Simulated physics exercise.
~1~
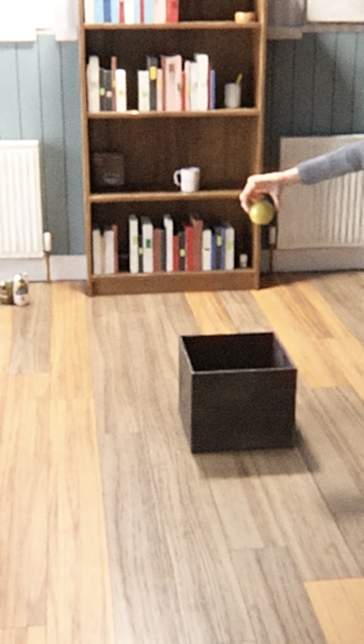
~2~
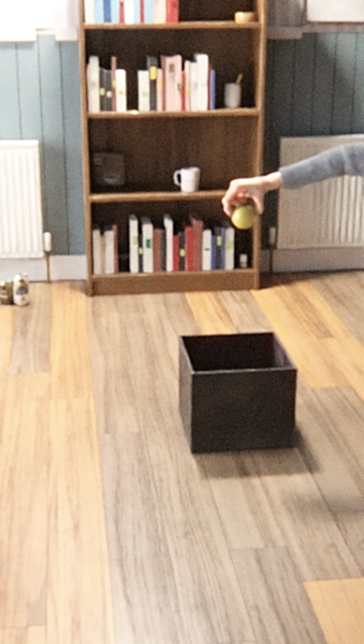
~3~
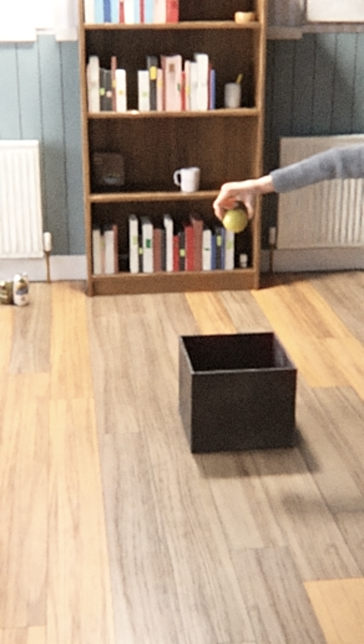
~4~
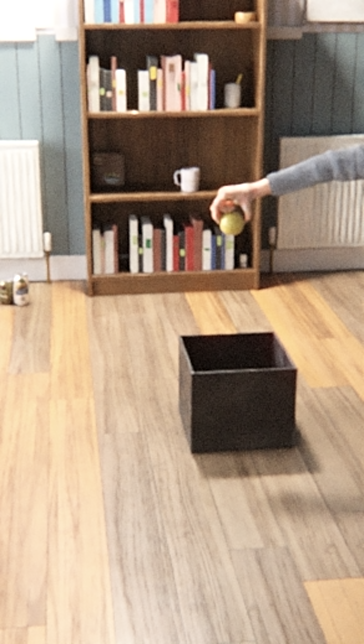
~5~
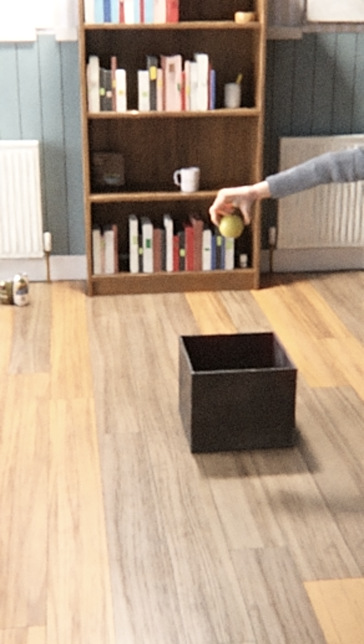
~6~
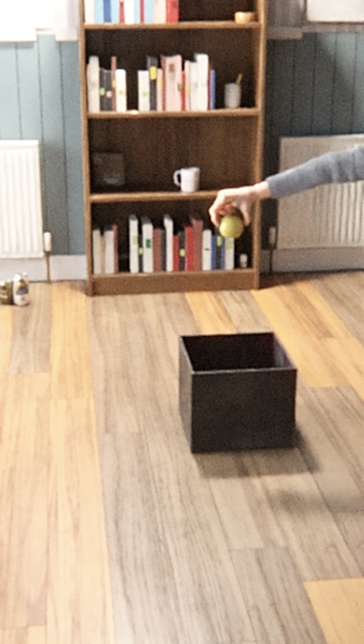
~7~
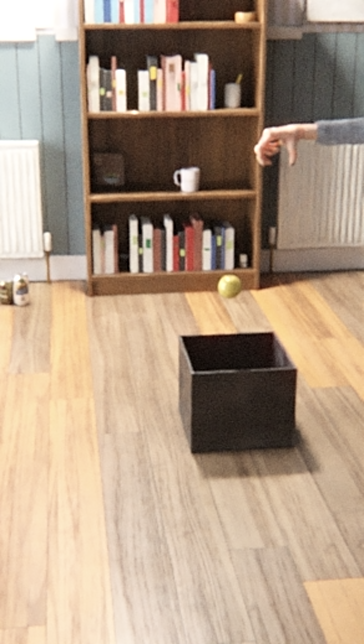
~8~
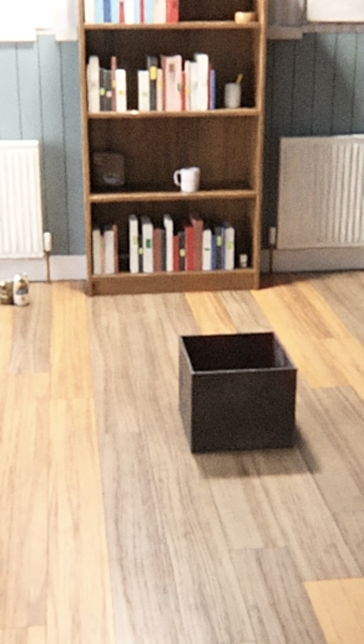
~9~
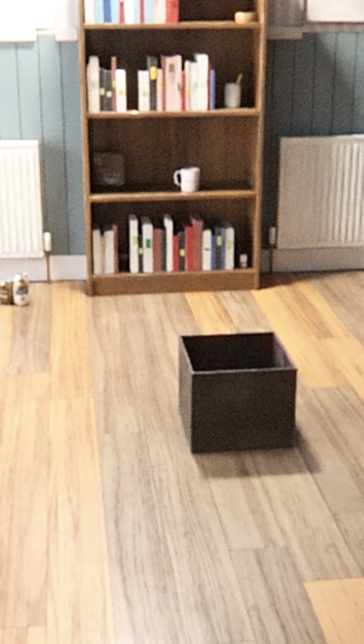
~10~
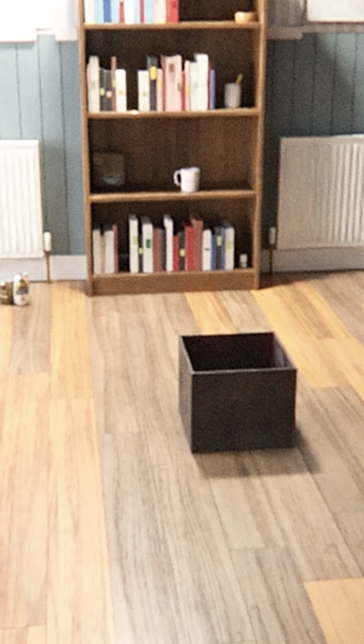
A yellow apple, held by a hand reaching in from the right, moved left over a dark open crate on a wooden floor and paused. The hand let go and drew back, and the apple dropped into the crate, out of sight.
